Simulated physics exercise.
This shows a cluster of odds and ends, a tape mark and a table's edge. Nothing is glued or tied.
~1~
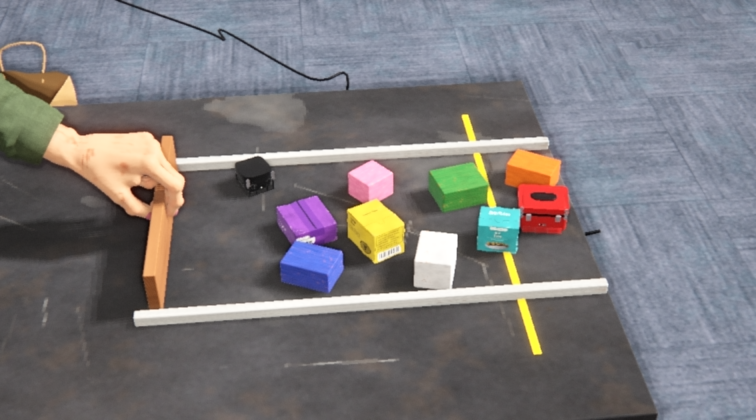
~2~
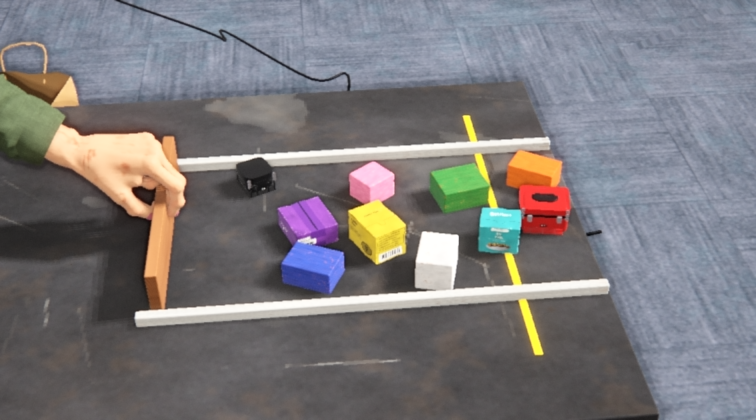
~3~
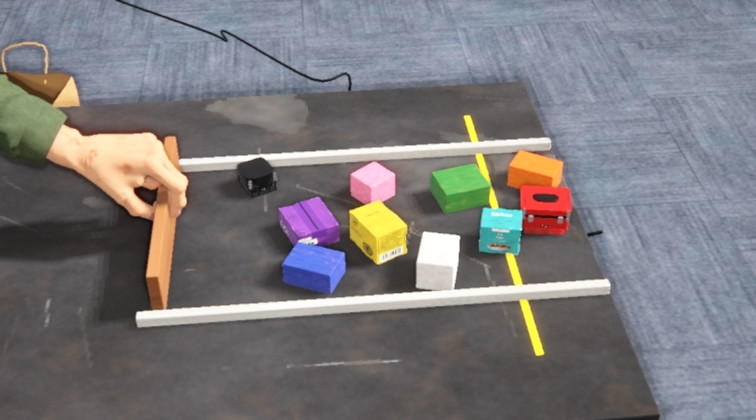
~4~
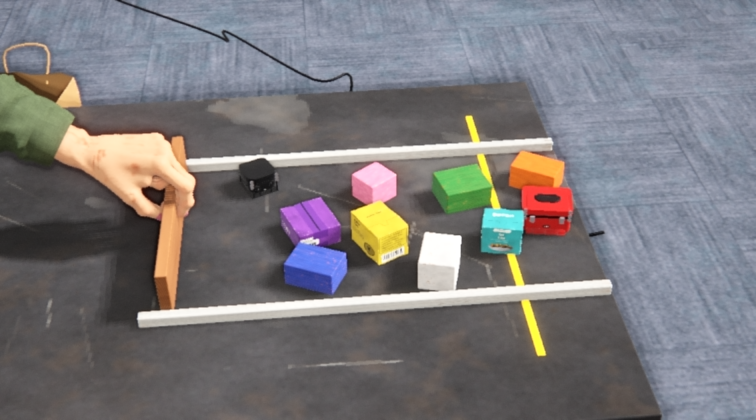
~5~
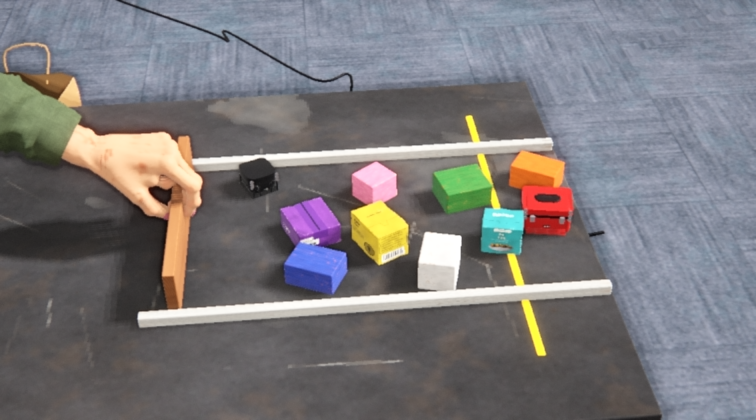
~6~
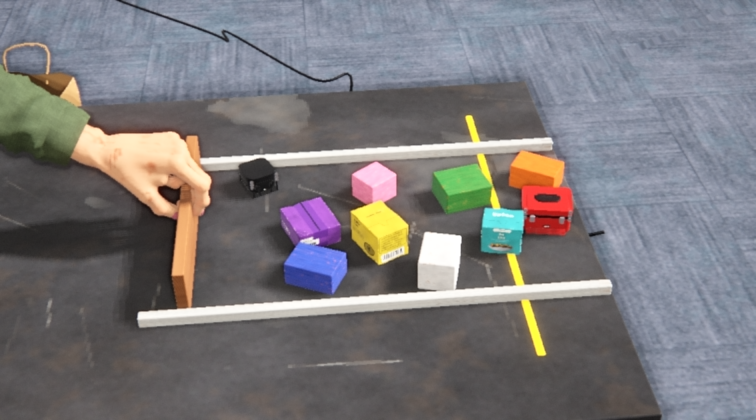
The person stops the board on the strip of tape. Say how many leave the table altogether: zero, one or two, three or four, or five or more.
Here the number that fall off is three or four.
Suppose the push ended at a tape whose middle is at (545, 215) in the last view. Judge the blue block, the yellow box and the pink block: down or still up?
The blue block stays on, the yellow box tumbles off, the pink block remains up.
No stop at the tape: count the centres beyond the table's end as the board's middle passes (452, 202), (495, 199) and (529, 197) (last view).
The counts: 0, 3 and 6.
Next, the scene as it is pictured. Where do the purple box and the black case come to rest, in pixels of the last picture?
The purple box at (523, 214), the black case at (500, 162).
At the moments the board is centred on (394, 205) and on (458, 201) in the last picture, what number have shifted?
First 7, then 10.
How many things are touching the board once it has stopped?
It touches 4.
Soon after, none off yet; orange block at rest near (537, 174); red case at rest near (546, 210); turquoise box at rest near (502, 231).
After that, none off yet; orange block at rest near (537, 174); red case at rest near (546, 210); turquoise box displaced a little near (518, 231).
In the end, the number that fall off is three or four; gone, turquoise box, red case and orange block.
